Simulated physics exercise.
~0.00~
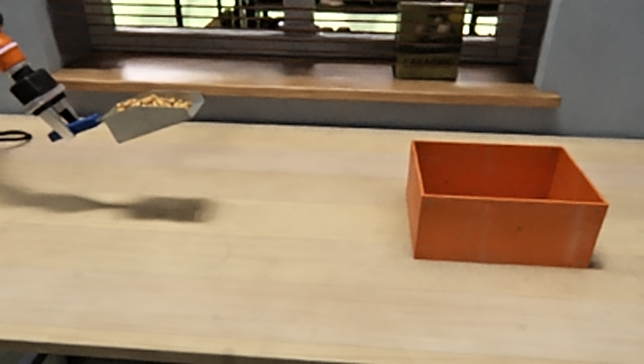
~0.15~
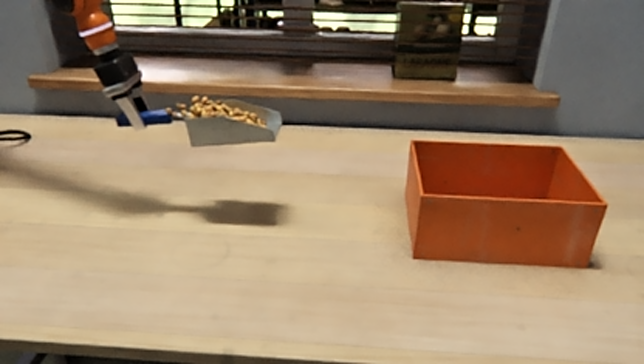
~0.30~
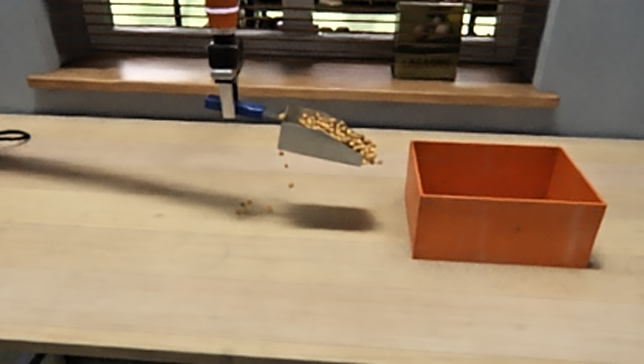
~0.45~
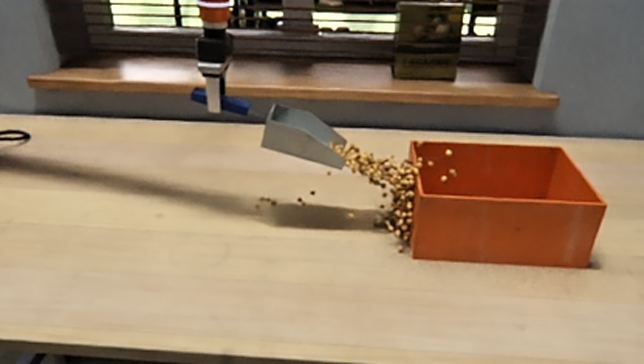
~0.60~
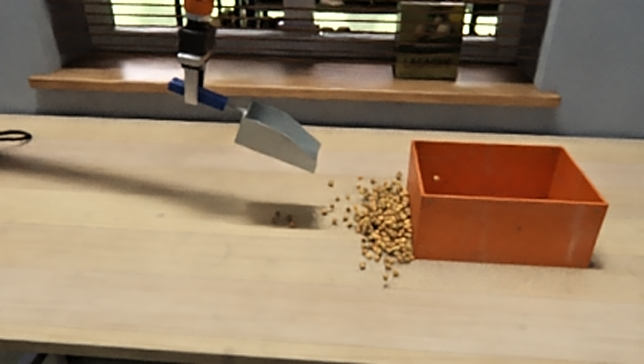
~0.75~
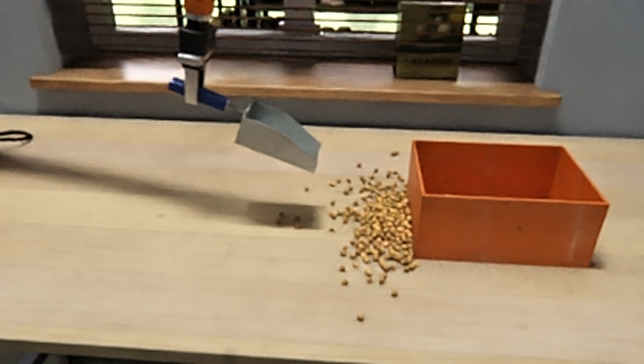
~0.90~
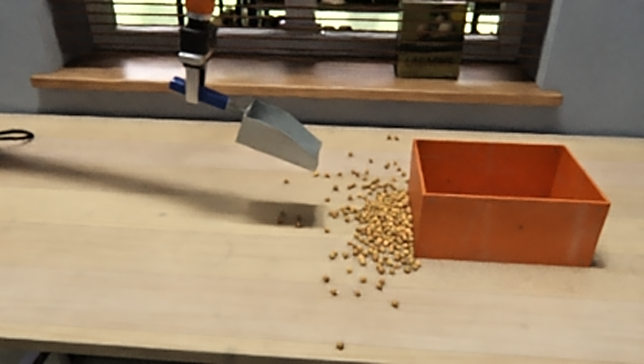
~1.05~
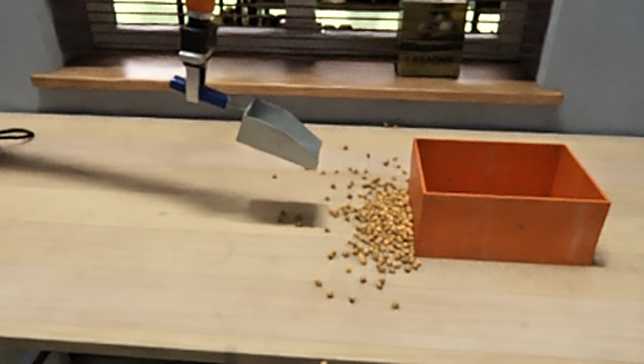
A pale wooden tabletop stands before a windowsill with dark blinds, seen from slightly above by a gently swaying camera. At the upper left, an orange and black robot arm holds a grey metal scoop with a blue handle, heaped with tan chickpeas, while an open orange box sits at the right. The arm carries the scoop rightward, tipping it forward, and a few pieces drop early. It then draws back a little and tilts further, and the load pours out against the box's near side. Most chickpeas end scattered on the table beside it, below the still, emptied scoop.
